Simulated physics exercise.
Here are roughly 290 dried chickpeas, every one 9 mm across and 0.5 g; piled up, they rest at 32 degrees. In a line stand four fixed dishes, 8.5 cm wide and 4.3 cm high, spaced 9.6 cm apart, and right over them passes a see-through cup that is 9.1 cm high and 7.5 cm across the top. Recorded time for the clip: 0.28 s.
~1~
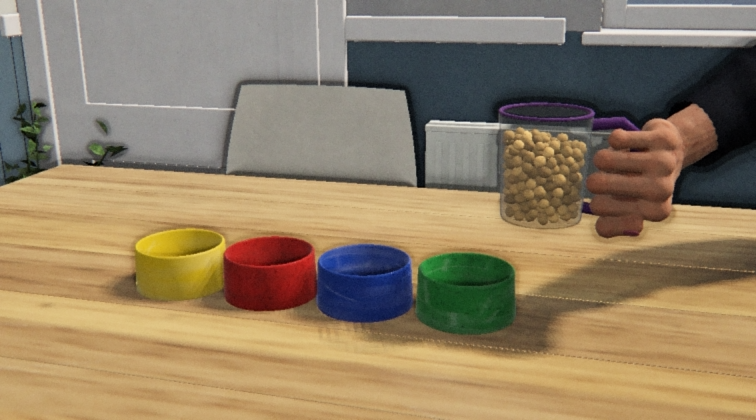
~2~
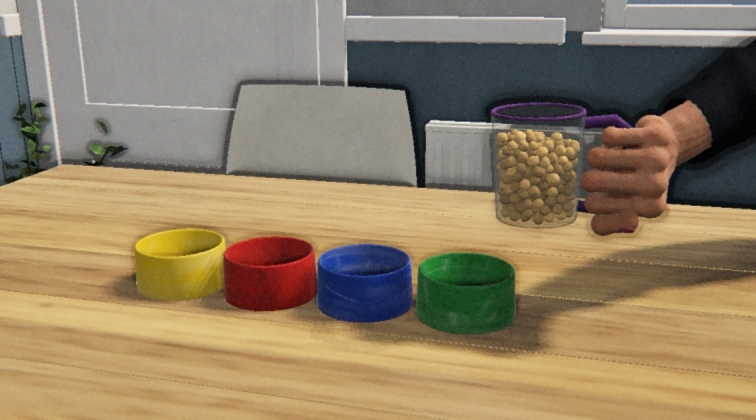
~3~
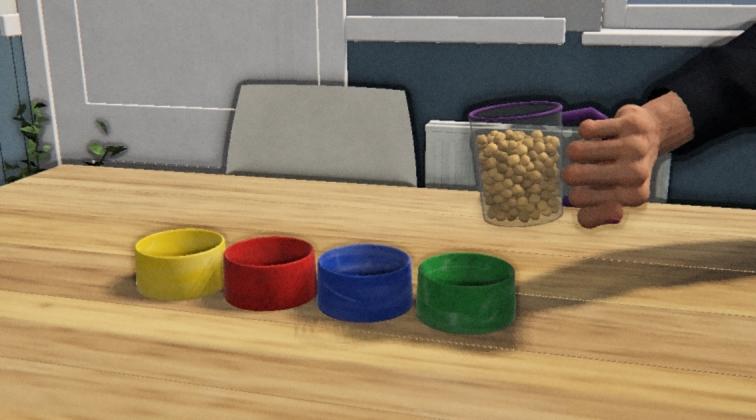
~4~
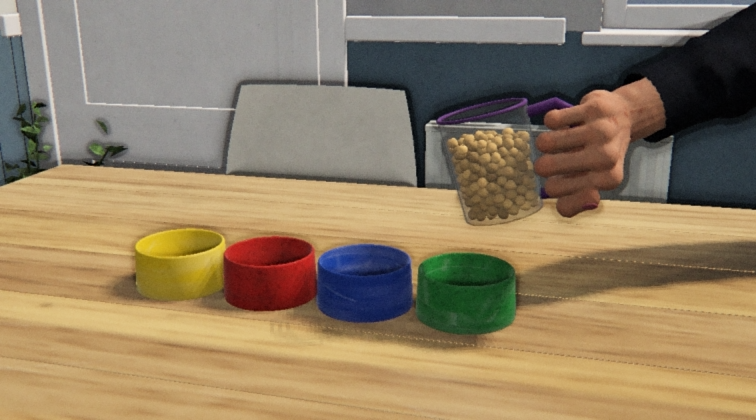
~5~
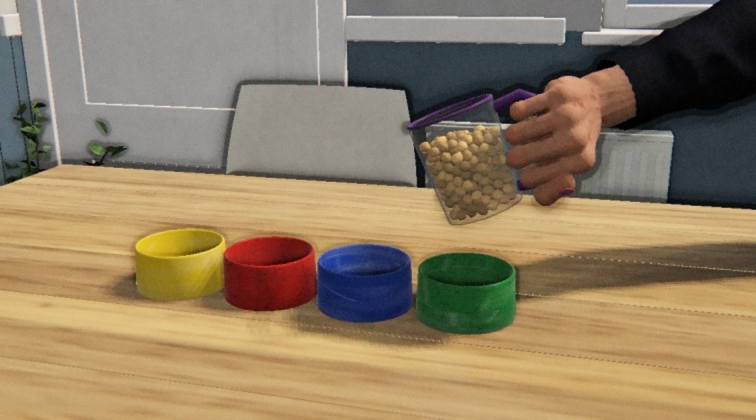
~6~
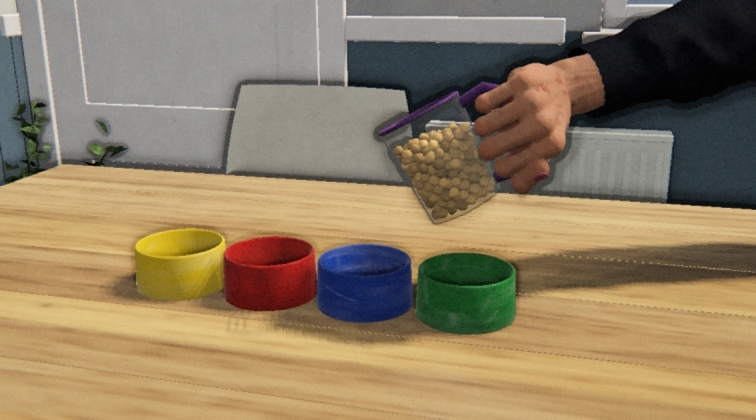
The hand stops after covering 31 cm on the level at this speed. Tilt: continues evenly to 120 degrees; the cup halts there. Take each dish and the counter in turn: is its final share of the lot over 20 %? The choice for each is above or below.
Red - below it, blue - below it, green - below it, yellow - above it, counter - above it.
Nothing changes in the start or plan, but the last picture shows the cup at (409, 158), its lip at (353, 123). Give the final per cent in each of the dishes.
The red dish keeps 0, the blue one 0, the green one 0 and the yellow one 80.
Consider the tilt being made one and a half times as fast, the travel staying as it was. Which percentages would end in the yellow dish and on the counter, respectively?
Result: Yellow dish 60, counter 30.
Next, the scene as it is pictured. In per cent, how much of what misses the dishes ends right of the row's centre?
0 per cent.
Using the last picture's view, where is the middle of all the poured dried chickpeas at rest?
Est. centre at rest: (167, 265) px.
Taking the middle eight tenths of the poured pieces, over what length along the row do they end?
It spans roughly 15 centimetres along the row.
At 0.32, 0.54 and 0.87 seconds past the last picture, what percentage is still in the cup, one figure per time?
At the three moments: 100, 90 and 5 percent.
Then, 0.32 s after the last picture, tilt 73 degrees; cup holds 100 %.
Then, 0.54 s after the last picture, tilt 103 degrees; cup holds 90 %, yellow 5 %.
Then, 0.87 s after the last picture, tilt 120 degrees; cup holds 5 %, yellow 65 %.
In the end, red 0 %, blue 0 %, green 0 %, yellow 70 %, counter 30 %.
